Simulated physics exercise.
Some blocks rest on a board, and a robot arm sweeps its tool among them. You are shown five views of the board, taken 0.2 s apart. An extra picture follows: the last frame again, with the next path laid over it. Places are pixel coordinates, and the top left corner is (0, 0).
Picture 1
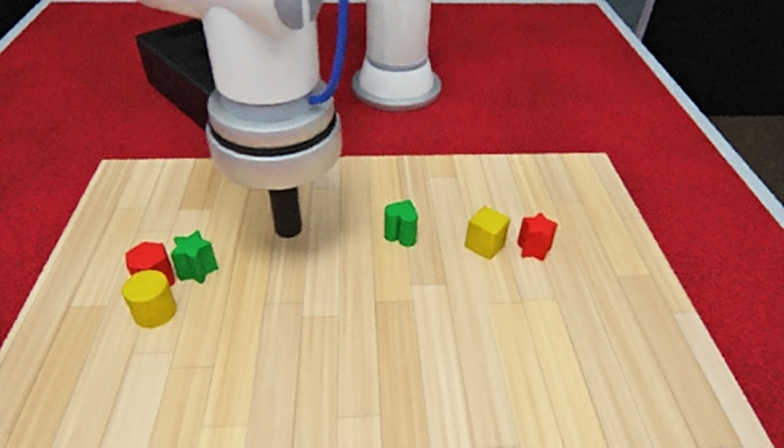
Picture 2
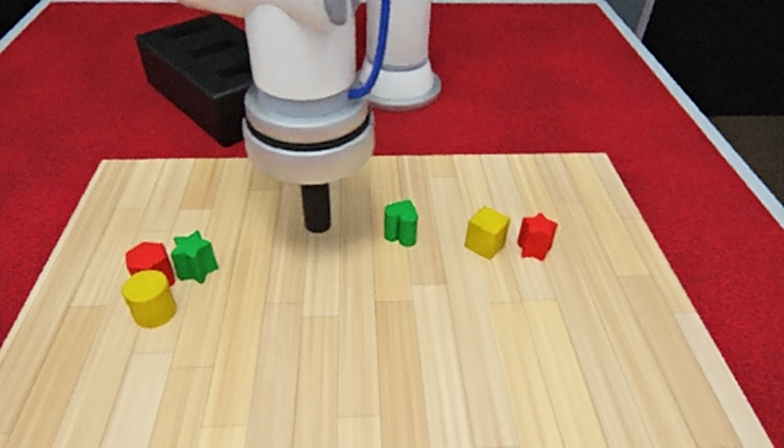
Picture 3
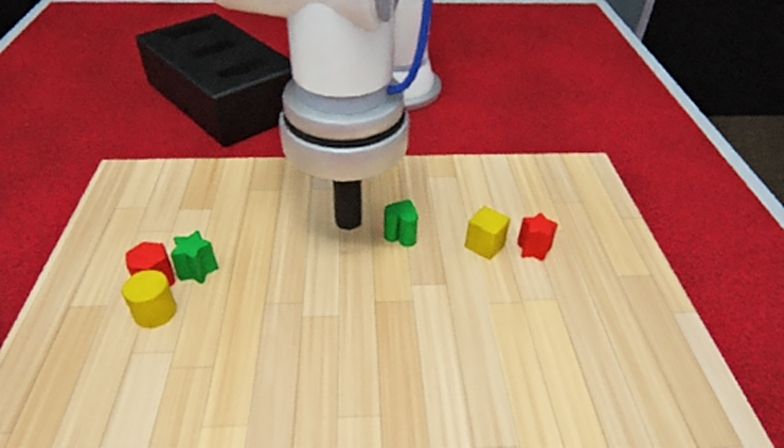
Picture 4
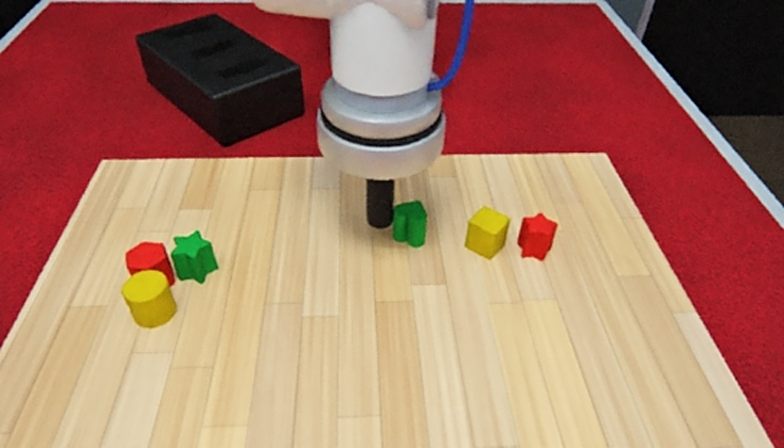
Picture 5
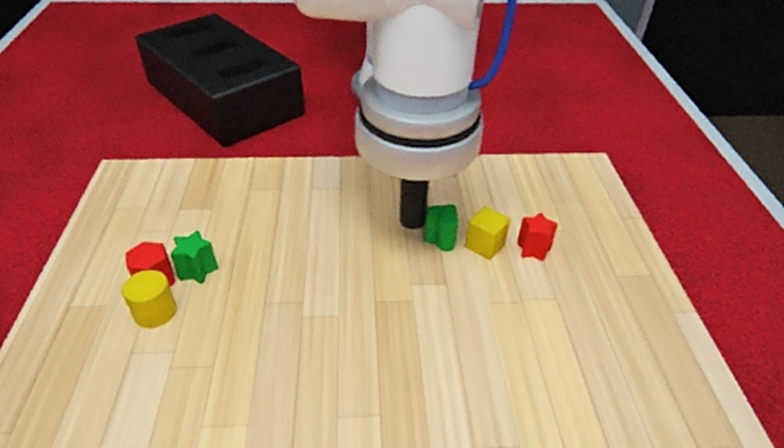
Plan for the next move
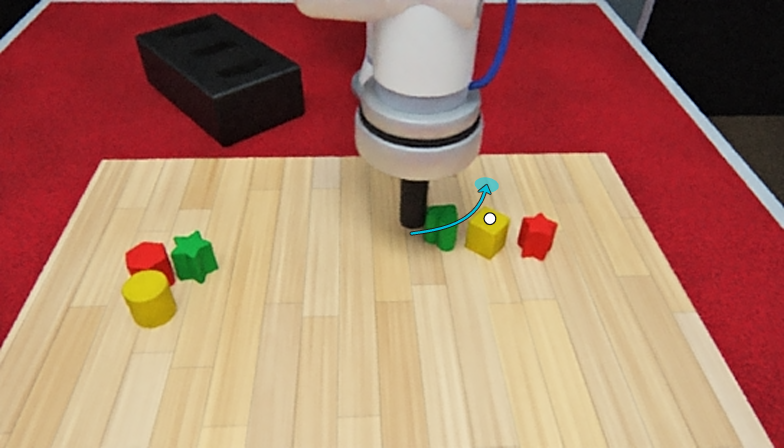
Robot arm sweeping its black tool rightward across a wooden board, pushing a green heart block toward a yellow block.
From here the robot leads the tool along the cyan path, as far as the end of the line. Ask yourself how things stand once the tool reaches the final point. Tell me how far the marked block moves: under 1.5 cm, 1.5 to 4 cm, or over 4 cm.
It goes a little way, 1.5 to 4 cm.
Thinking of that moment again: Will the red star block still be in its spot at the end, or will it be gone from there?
Right where it was.
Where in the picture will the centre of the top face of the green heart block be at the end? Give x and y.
I'd place it at (476, 214), taking the centre of its top.
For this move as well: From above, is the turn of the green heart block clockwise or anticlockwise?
The answer is clockwise.
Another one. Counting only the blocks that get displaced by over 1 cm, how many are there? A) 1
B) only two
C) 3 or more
B: Only two.
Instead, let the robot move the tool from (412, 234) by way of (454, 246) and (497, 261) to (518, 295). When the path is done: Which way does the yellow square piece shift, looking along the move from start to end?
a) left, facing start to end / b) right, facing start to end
Letter a.
Path on the board, from (412, 234) via (450, 225) and (477, 208), ending at (487, 185); the dot is on the yellow square piece.
On the path given first. One third of the way, tool at (452, 214); green heart block at (474, 215), turned 70° clockwise; yellow square piece at (507, 226), turned 15° anticlockwise.
Two thirds of the way, tool at (479, 196); green heart block at (476, 214), turned 85° clockwise; yellow square piece at (507, 227), turned 15° anticlockwise.
At the end, tool at (489, 173); green heart block at (476, 214), turned 85° clockwise; yellow square piece at (507, 227), turned 15° anticlockwise; red star block in place.
